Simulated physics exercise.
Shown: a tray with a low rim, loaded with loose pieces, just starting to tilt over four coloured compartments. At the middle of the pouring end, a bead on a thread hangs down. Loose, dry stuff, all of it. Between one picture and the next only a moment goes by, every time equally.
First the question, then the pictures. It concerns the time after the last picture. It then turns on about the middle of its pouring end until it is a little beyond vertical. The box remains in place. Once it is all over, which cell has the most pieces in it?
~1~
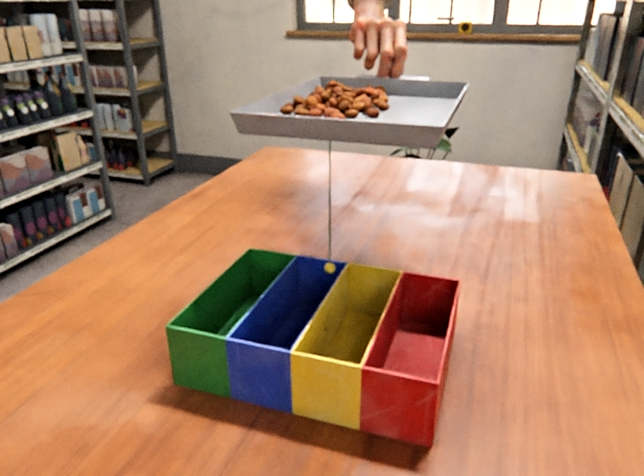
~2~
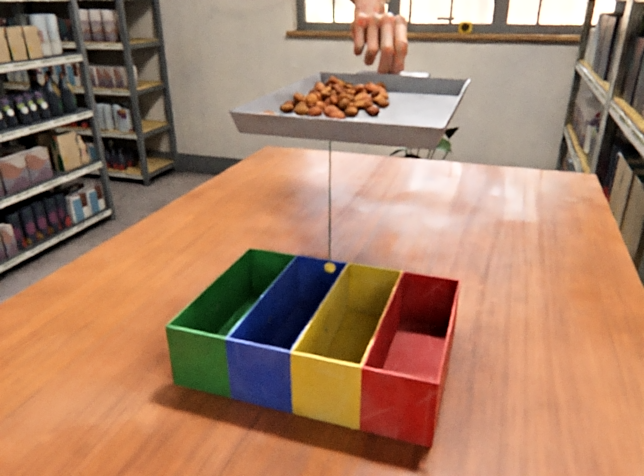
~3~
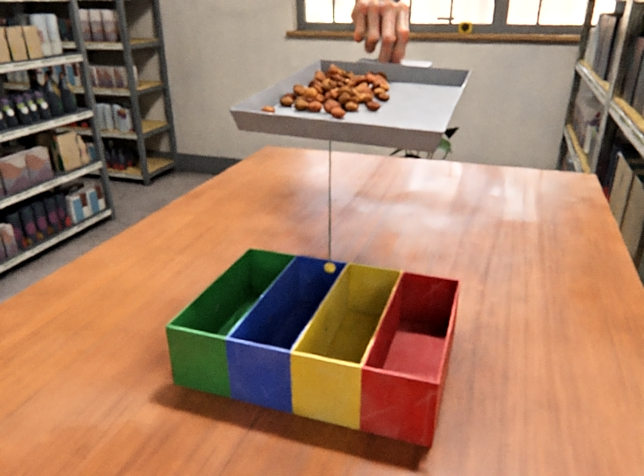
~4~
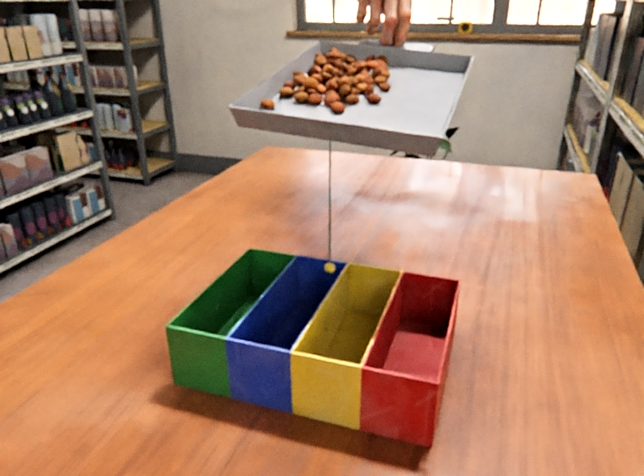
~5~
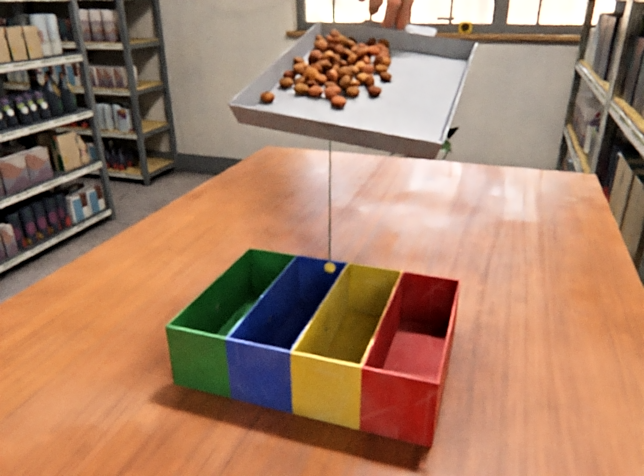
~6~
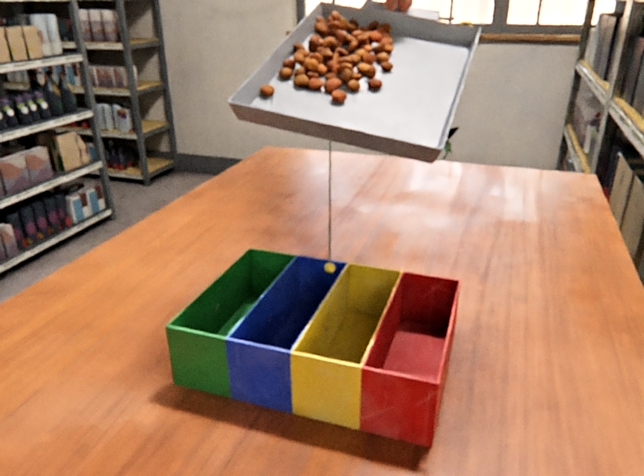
The red cell.
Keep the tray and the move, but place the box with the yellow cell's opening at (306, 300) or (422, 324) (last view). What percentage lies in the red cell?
Some 30 percent in the first case, 10 percent in the second.
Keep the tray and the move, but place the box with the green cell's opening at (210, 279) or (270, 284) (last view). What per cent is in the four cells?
Roughly 50 % and then 90 %.
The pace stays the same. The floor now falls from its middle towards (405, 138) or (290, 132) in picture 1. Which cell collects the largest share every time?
That red cell, then that green cell.
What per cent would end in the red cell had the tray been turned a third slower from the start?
It would be some 60 in a hundred.
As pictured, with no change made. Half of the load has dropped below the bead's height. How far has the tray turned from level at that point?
That happens at around 85°.
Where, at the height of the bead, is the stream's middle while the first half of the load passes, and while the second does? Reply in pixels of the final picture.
(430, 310) first, (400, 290) later.
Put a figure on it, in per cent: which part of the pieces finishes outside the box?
About 20 per cent.
Soon, tray tipped steeply; most on the tray; about a quarter falling or outside the box.
A while on, tray tipped past a quarter turn; a small part on the tray; about half in the red cell; a small part in the yellow cell; a stray few in the blue cell; about a third falling or outside the box.
Towards the end, tray tipped past a quarter turn; about two thirds in the red cell; about a quarter in the yellow cell; a stray few in the blue cell; about a quarter falling or outside the box.
Finally, tray tipped past a quarter turn; about two thirds in the red cell; about a quarter in the yellow cell; a stray few in the blue cell; none in the green cell; about a quarter outside the box.
